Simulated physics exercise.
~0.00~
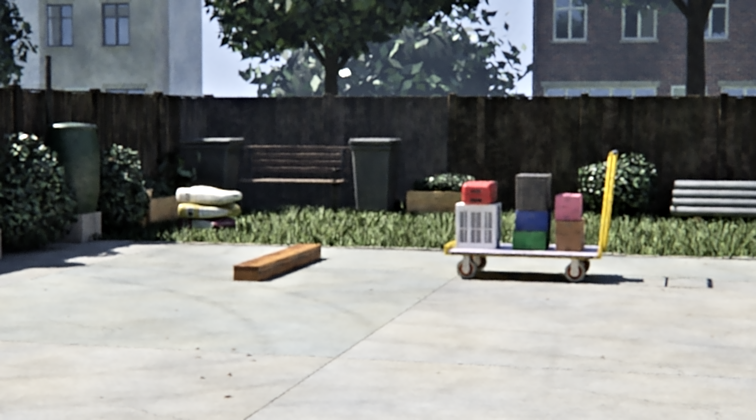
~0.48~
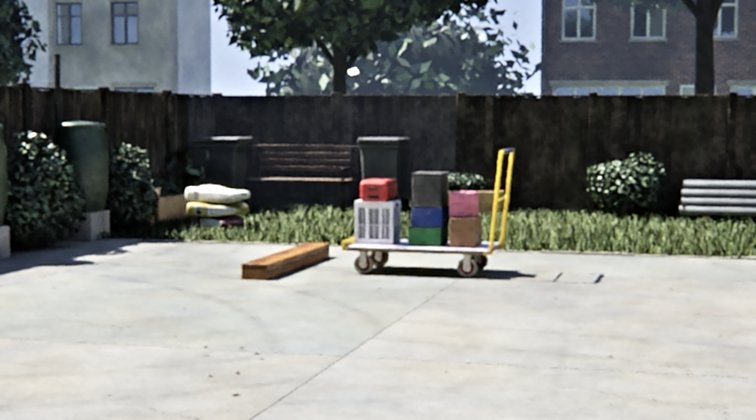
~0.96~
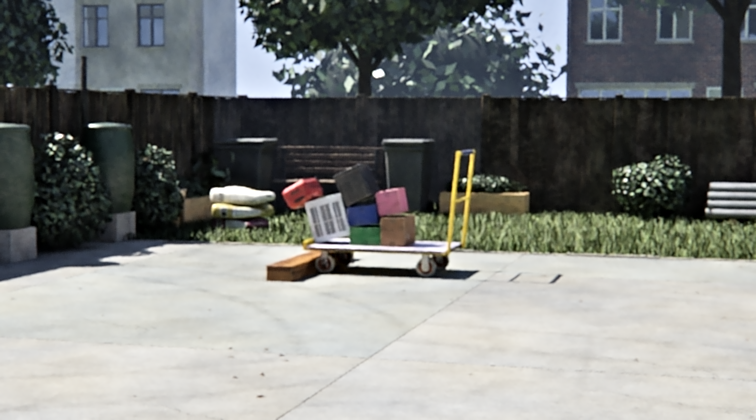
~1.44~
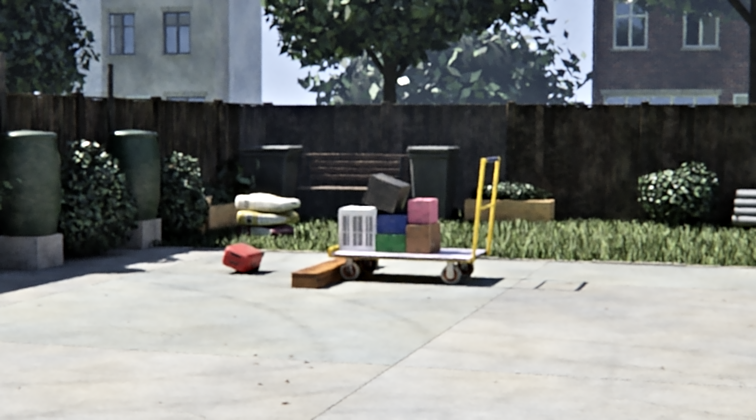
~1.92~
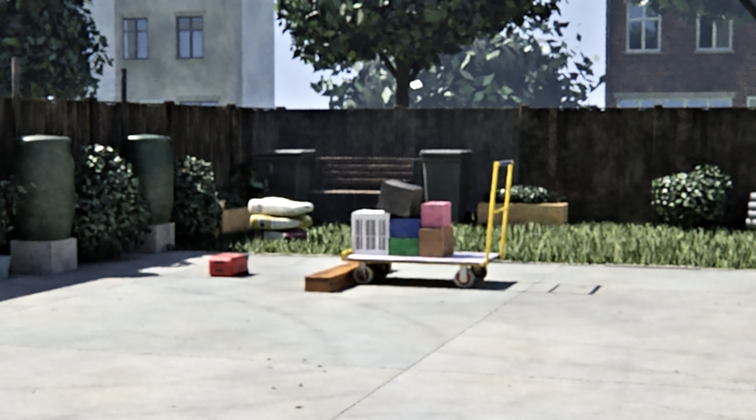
In a sunlit paved yard, seen from the side at a distance, a dark fence, bench, bins and leafy pots stand behind a strip of grass. A flat cart with a yellow handle at its right end carries a red case on a white crate, a dark tote above blue and green boxes, and a pink carton on a brown parcel. It rolls left towards a low orange-brown kerb as the view pans slightly left. The wheels jam against the kerb, and the load lurches forward. The red case tumbles over it onto the paving, while the tote tips but stays aboard with the rest.
